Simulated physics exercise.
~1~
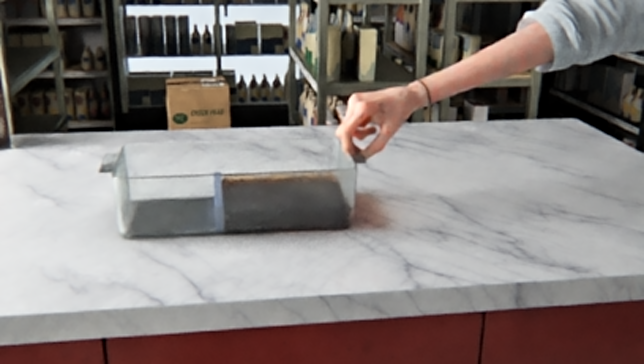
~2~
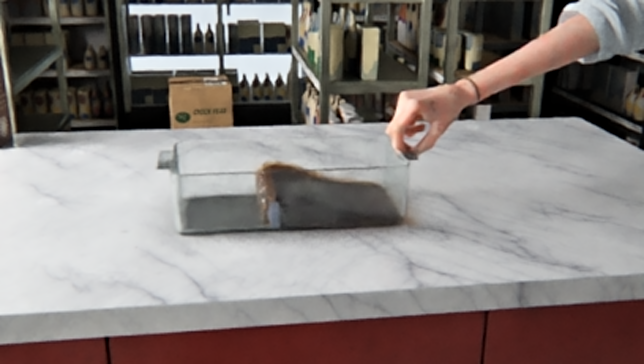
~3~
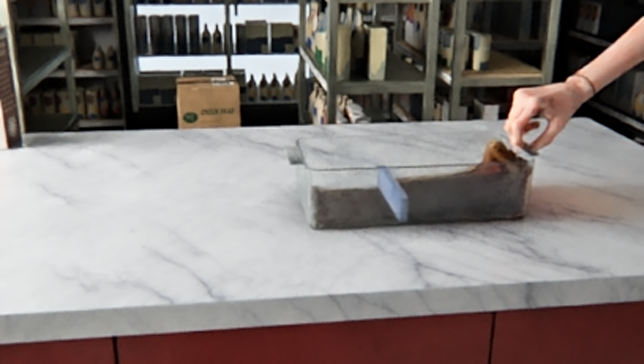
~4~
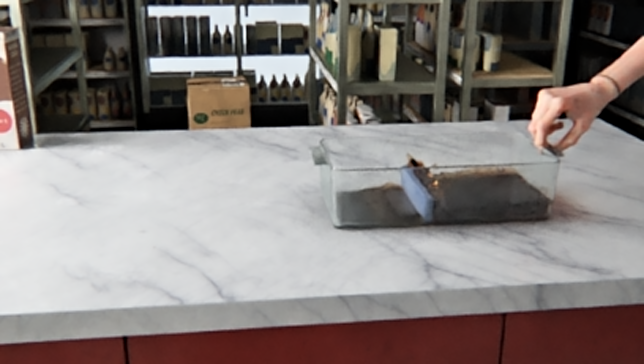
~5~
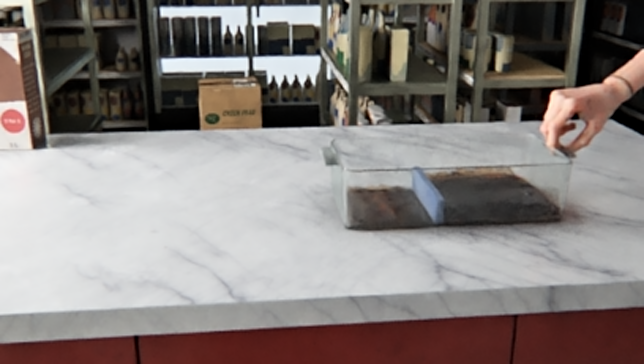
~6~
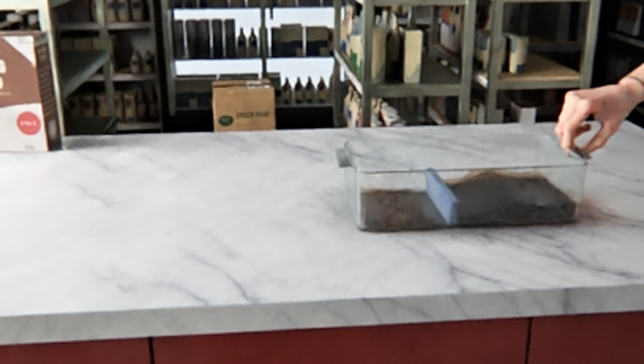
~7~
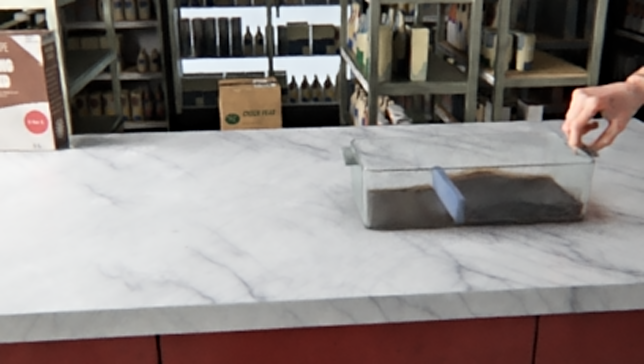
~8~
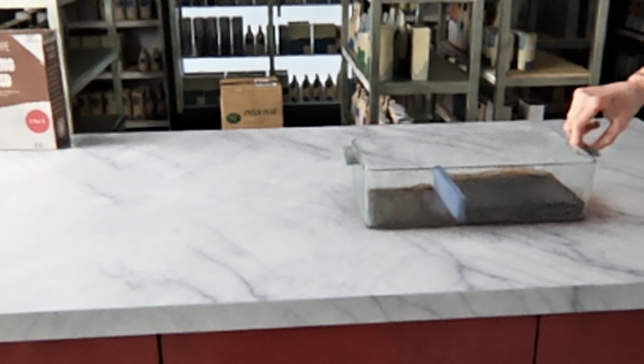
A clear oblong tub with a blue-grey divider is pulled rightward by a hand across a white marble counter with red panels below, seen from the front and slightly above. Behind it stand metal shelves of dark bottles and a small brown box. As the tub slides, the dark tea surges against the divider and heaps up, and some spills into the left side. It then sloshes back, climbing high at the right end, before settling in smaller waves. A brown and white box comes into view at left. The tub stops toward the right, most tea still right of the divider.
